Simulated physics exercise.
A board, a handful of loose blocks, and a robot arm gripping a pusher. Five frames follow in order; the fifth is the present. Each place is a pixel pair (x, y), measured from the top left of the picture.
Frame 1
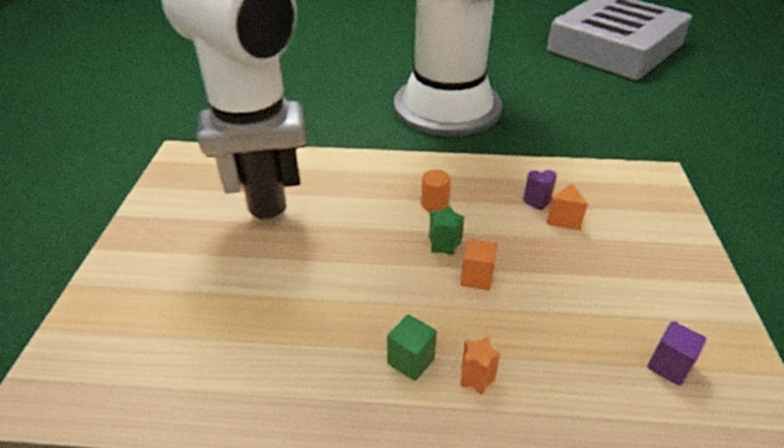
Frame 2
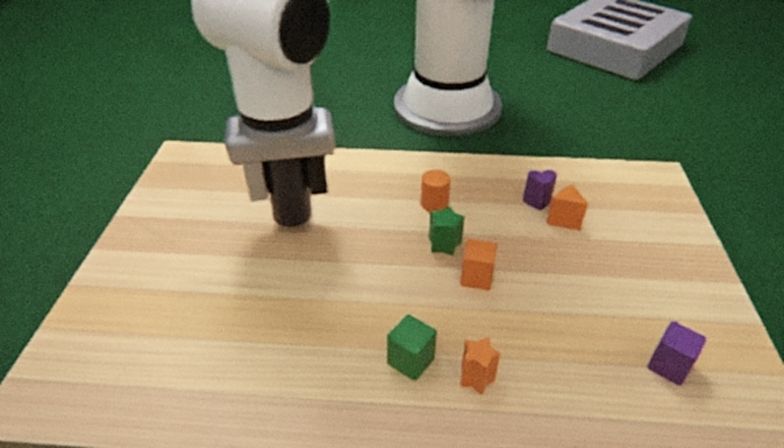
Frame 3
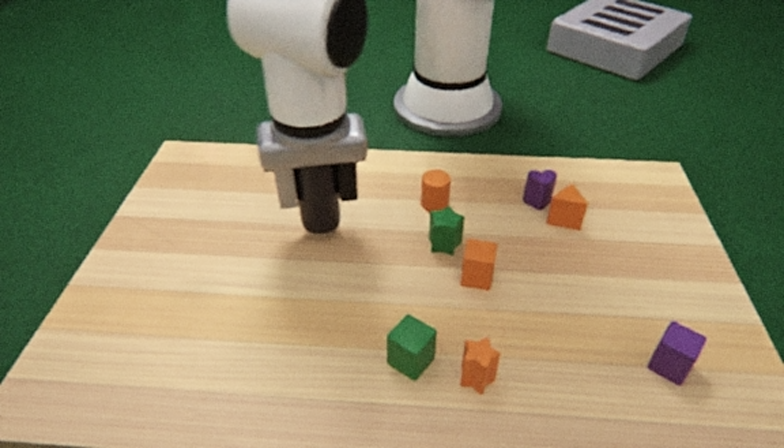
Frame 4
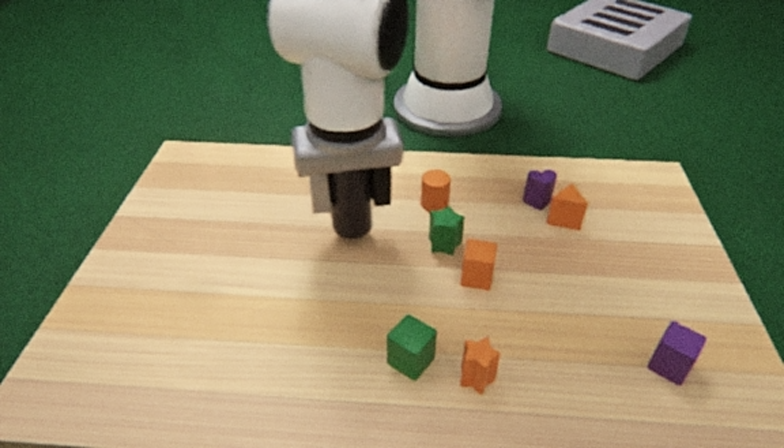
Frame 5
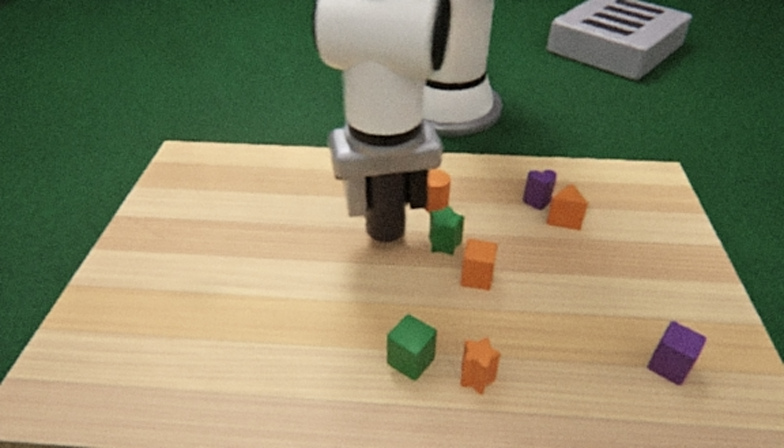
The video shows a robot arm holding a dark pusher above a wooden board scattered with orange, green and purple blocks. The arm moves steadily right and slightly toward the viewer, nearing the green star while the blocks stay still.
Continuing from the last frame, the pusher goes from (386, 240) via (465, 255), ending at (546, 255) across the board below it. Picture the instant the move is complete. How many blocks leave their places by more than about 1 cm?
Total: Two.
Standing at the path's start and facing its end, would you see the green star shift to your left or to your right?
Facing the way the path runs, start to end, you'll find the green star has shifted left.
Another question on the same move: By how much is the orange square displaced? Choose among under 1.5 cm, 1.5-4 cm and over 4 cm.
Middling, 1.5 to 4 cm.
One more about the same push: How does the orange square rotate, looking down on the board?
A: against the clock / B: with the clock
Correct choice: B.
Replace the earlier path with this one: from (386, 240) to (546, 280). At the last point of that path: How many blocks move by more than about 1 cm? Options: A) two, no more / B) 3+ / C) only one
The correct letter is A.
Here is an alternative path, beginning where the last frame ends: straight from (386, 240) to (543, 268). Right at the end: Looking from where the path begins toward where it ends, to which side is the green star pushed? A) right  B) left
Correct choice: B.
What follows on the original path. One third of the way, pusher (439, 239); green star (475, 220).
Two thirds of the way, pusher (494, 247); green star (530, 225); orange square (499, 258), turned 70° clockwise.
At the end, pusher (549, 244); green star (584, 221); orange square (499, 258), turned 70° clockwise; orange triangle not moved.
